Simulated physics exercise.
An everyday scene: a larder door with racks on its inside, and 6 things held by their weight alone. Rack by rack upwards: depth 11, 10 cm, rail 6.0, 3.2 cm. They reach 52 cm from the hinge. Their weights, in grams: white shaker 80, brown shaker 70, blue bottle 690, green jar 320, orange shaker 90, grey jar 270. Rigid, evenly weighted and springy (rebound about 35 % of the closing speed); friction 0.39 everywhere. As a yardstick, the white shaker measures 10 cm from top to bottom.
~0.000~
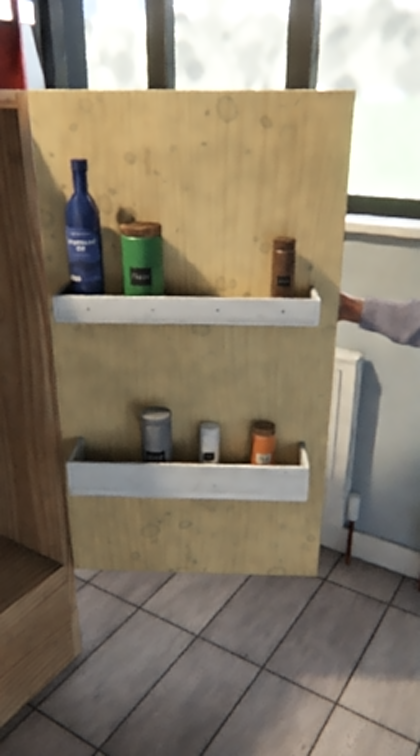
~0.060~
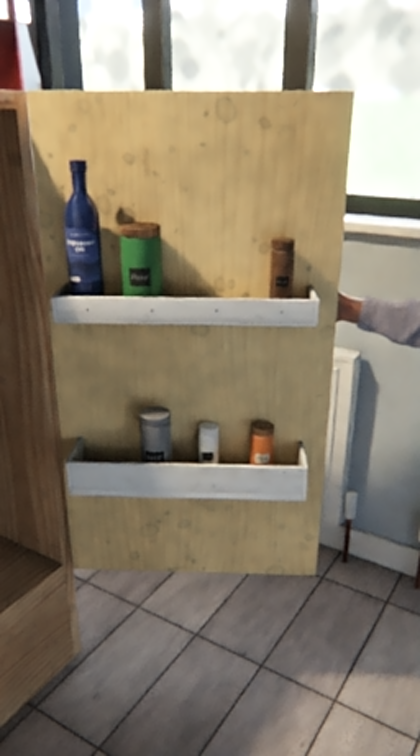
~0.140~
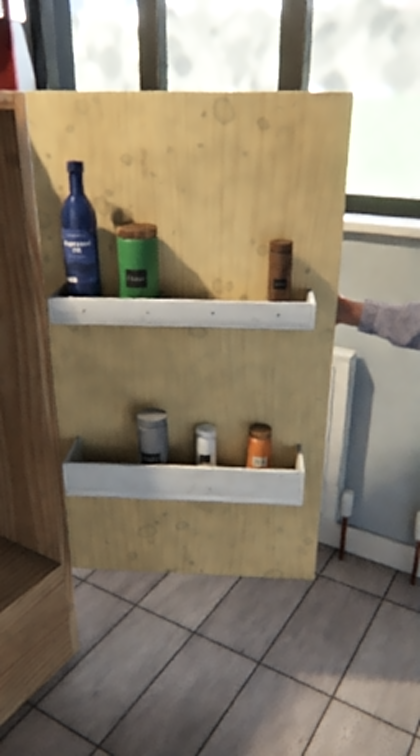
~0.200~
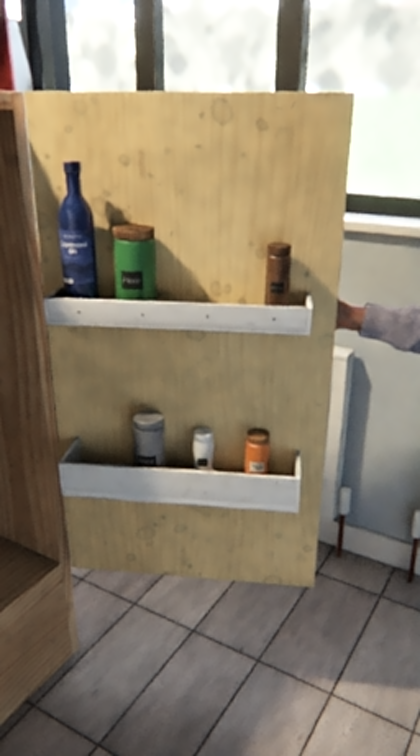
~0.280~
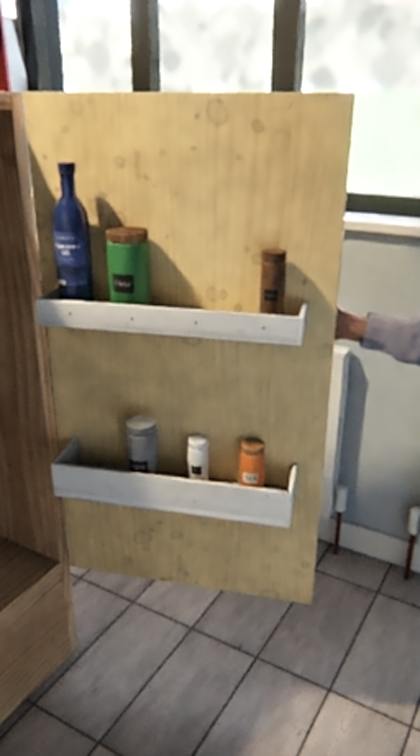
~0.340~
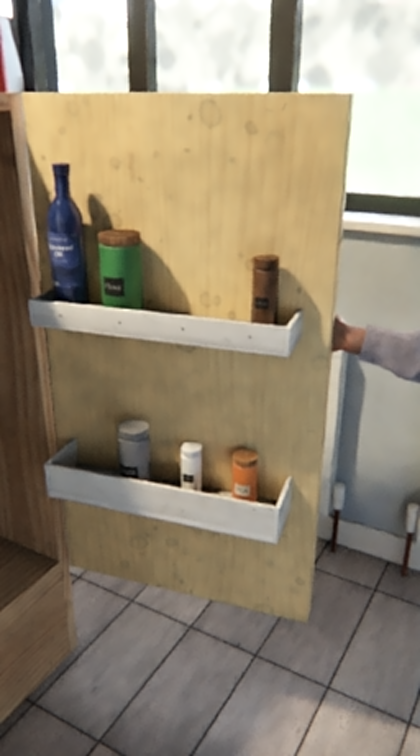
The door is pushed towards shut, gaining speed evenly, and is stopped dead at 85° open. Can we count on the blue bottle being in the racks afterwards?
The blue bottle keeps to its rack.
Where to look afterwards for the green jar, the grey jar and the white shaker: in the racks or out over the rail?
The green jar is still in the racks; the grey jar ends in the racks; the white shaker is still in the racks.
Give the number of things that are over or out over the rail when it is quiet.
1 of them.
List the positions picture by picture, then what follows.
The first frame shows open by 120°; blue bottle (84, 235); white shaker (210, 448).
The second frame shows open by 120°; green jar (142, 266); orange shaker (262, 449).
The third frame shows open by 117°; grey jar (153, 447); white shaker (206, 450).
The fourth frame shows open by 114°; brown shaker (278, 279); green jar (136, 269).
The fifth frame shows open by 108°; orange shaker (252, 468); grey jar (142, 455).
The sixth frame shows open by 101°; blue bottle (67, 240); white shaker (191, 469).
Around 0.54 s, open by 85°; blue bottle at 3° to upright near (48, 241); brown shaker at 43° to upright; white shaker at 10° to upright.
Around 0.84 s, open by 85°; brown shaker now out over the rail; white shaker at 16° to upright; orange shaker shifted 4 cm.
Around 1.04 s, open by 85°; white shaker at 17° to upright; orange shaker shifted 5 cm; green jar shifted 2 cm.
Around 1.54 s, open by 85°; white shaker at 8° to upright; orange shaker shifted 5 cm; green jar shifted 2 cm.
Finally (3.4 s), out over the rail, brown shaker; the other 5 still in place (within 5 cm). In the last view, blue bottle near (53, 242).
